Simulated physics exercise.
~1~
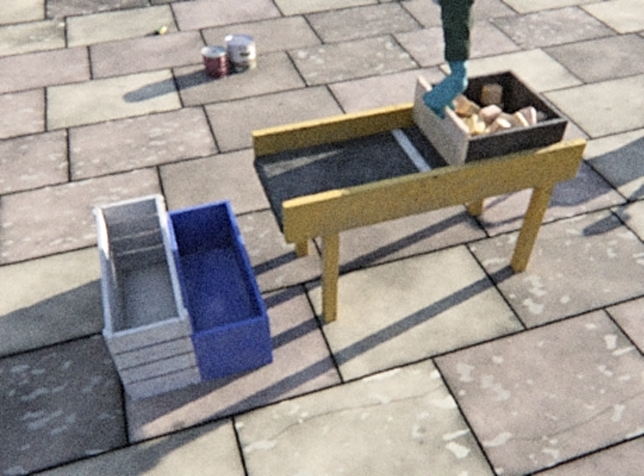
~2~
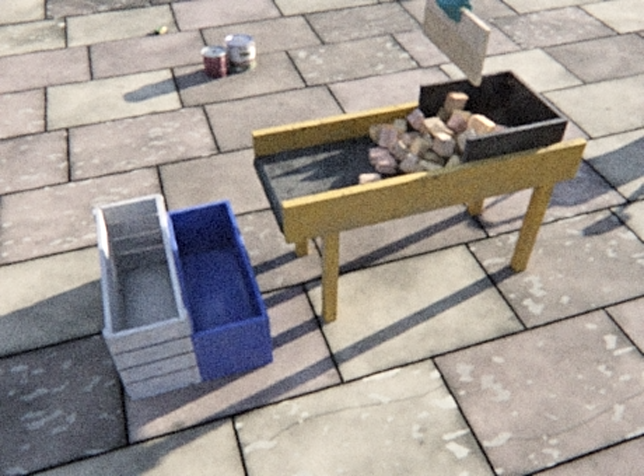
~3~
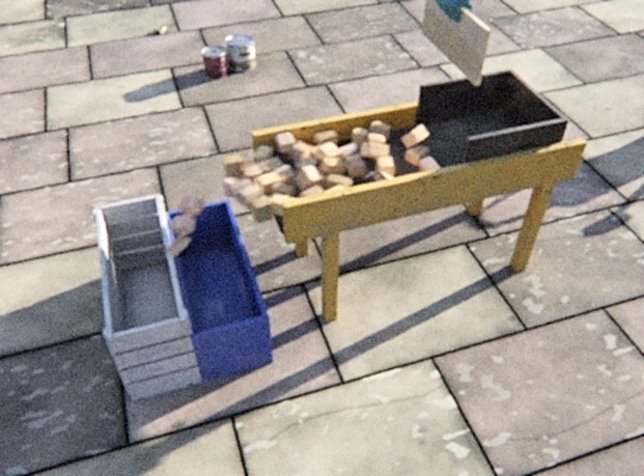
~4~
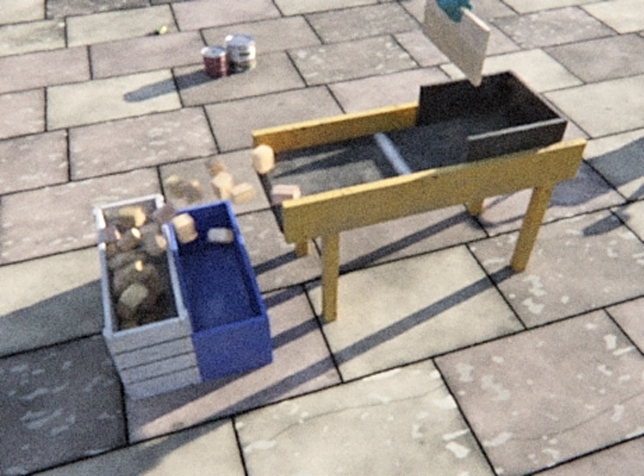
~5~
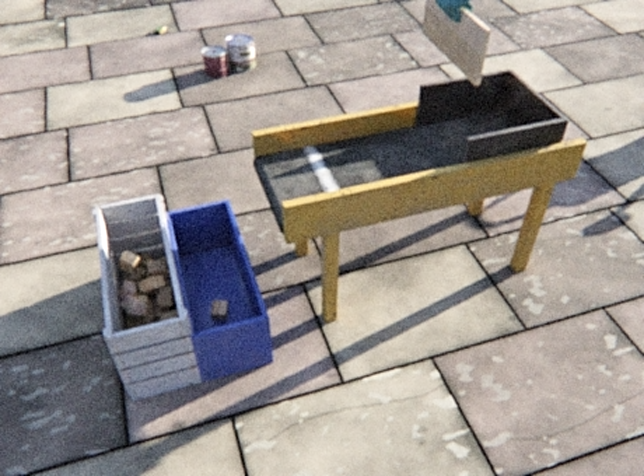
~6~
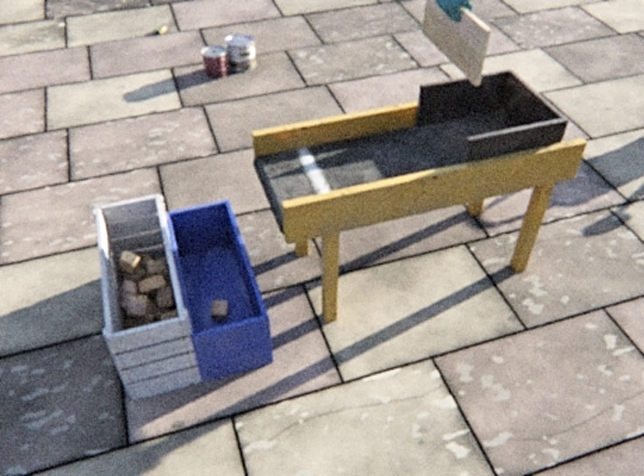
The clip shows a gate lifting from a black pen of timber offcuts on a yellow-framed belt, which carries the loose pieces left and tips them off its end, most landing in the white tote and one lying in the blue tote as the belt stands empty.
